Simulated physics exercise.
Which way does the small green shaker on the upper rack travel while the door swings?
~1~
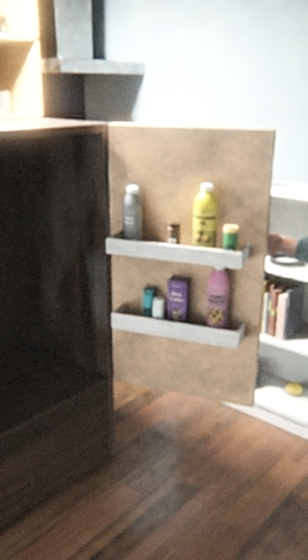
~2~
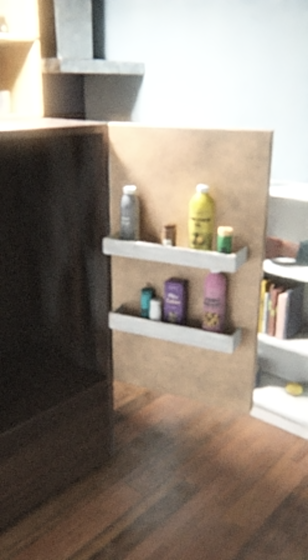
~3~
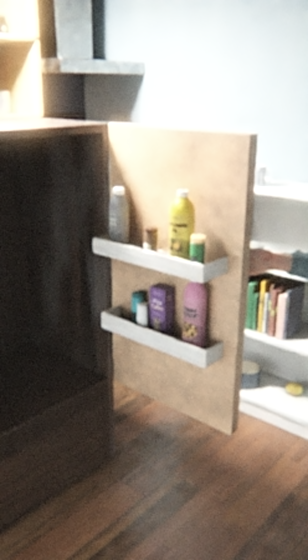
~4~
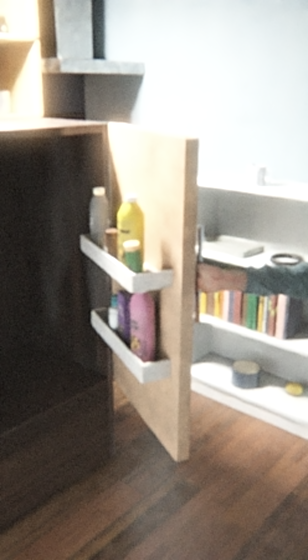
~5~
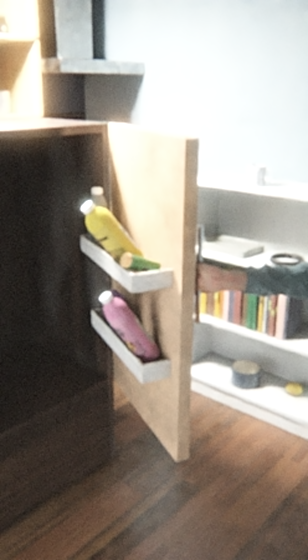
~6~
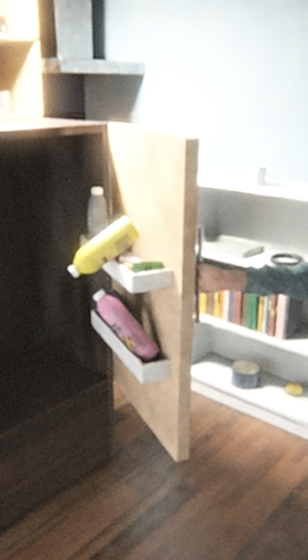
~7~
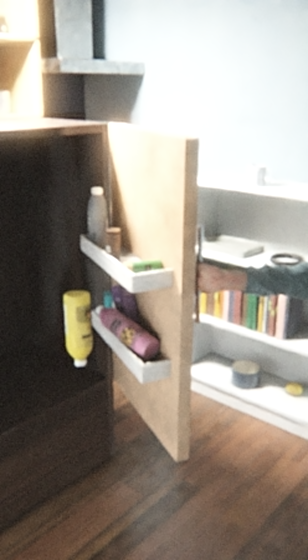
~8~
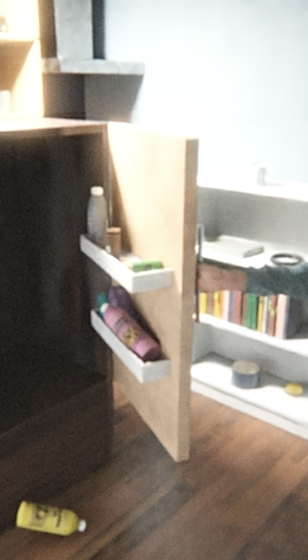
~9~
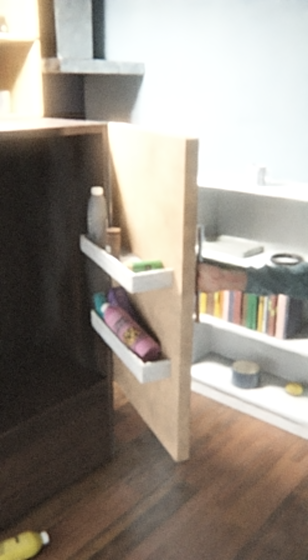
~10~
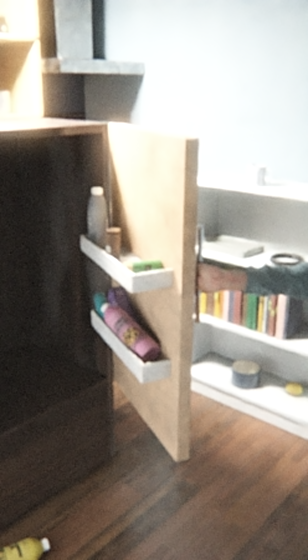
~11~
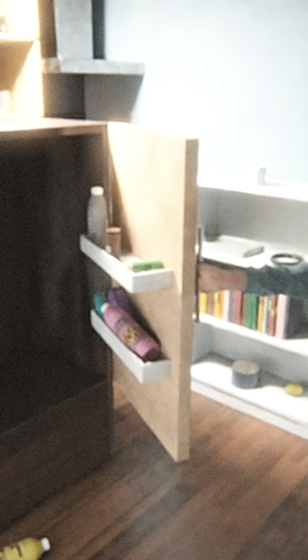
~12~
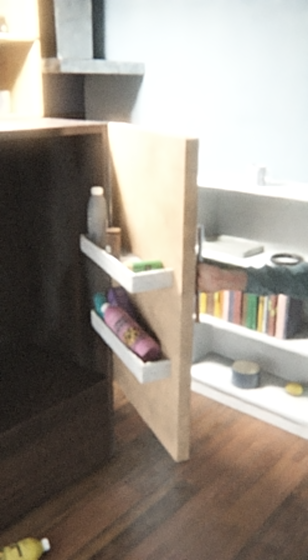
The green shaker moves to the left, along with the swinging door.
